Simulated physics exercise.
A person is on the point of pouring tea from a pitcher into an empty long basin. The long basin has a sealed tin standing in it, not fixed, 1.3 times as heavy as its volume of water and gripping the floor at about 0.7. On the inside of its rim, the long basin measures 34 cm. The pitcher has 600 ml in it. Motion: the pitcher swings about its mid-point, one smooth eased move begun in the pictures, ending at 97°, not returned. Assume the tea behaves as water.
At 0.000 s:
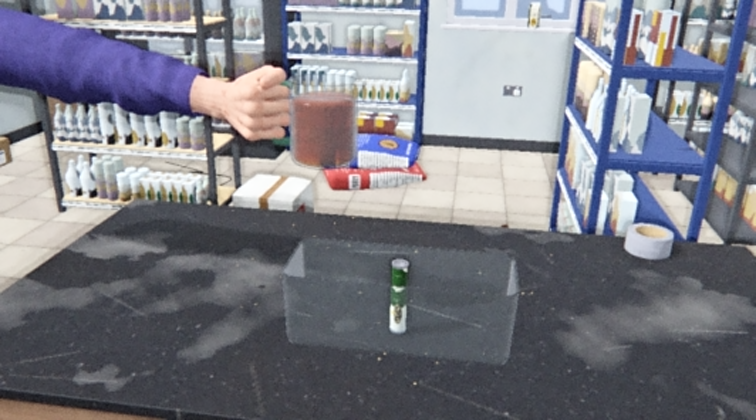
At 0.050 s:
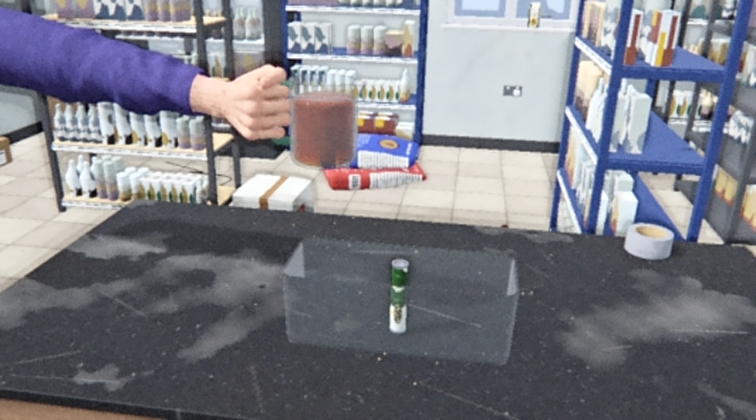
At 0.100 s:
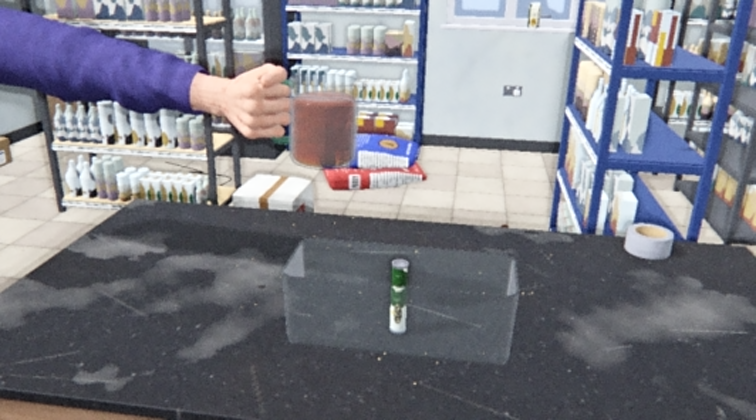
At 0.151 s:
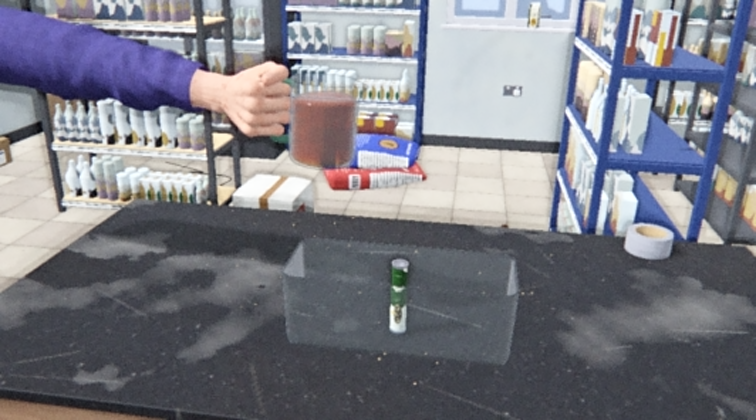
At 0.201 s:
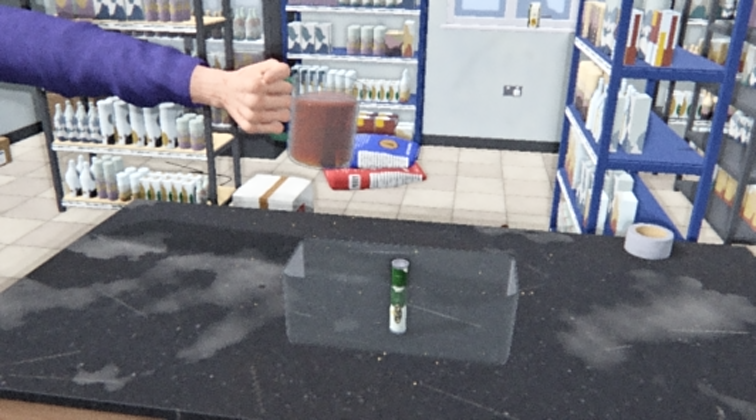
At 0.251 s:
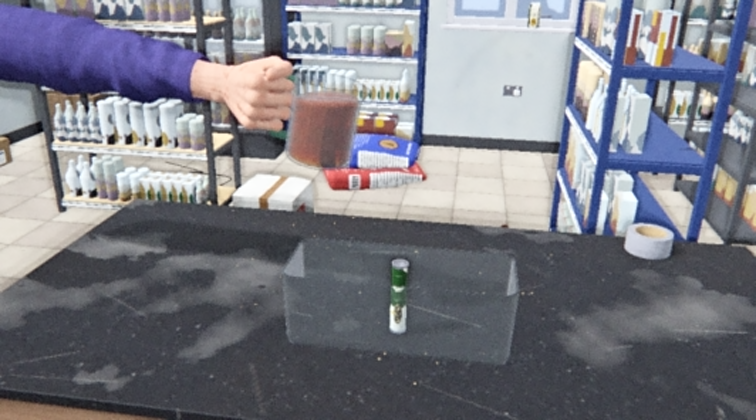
In a shop with tiled flooring and stocked shelves, a fixed camera looks slightly down across a dark, scuffed counter. A clear long basin holding a green-and-white tin stands in front, a roll of pale tape lies right, and red, blue and white packages sit behind. From the left, a purple-sleeved arm holds a pitcher of reddish-brown tea and smoothly tilts it slightly rightward.
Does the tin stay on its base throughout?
It is not overturned.
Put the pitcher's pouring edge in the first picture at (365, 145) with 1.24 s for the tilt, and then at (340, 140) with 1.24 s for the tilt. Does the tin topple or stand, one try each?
Trial 1 - tin tips; trial 2 - tin tips.
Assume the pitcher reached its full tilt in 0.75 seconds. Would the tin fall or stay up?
The tin stays on its base.
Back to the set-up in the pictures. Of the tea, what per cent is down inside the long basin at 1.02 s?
About 26 per cent.
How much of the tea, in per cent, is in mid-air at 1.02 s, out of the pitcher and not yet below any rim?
Estimate: About 28 in a hundred.
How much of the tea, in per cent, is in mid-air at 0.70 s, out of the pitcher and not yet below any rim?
At that moment, about 9 percent.
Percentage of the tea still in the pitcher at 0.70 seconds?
Roughly 92 per cent.
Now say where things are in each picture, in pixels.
Tilt 0°; pouring edge (366, 83); surface from (294, 95) to (356, 99); the long basin's rim runs from (293, 257) to (516, 276); the tin's top is at (400, 266), in the first picture.
Tilt 0°; pouring edge (367, 84); surface from (294, 95) to (356, 98), in the second picture.
Tilt 2°; pouring edge (367, 85); surface from (294, 95) to (356, 99), in the third picture.
Tilt 4°; pouring edge (369, 86); surface from (295, 96) to (357, 99), in the fourth picture.
Tilt 6°; pouring edge (370, 89); surface from (296, 96) to (358, 99), in the fifth picture.
Tilt 9°; pouring edge (372, 91); surface from (297, 97) to (361, 100), in the sixth picture.
After 0.70 s the tilt is 58° and 91 per cent is still to pour; the tin stands where it began.
After 1.02 s the tilt is 90° and 45 per cent is still to pour; the tin stands where it began.
After 1.37 s the tilt is 97° and 10 per cent is still to pour; the tin stands where it began.
After 1.74 s the tilt is 97° and 2 per cent is still to pour; the tin stands where it began.
In the end the tin stands where it began.
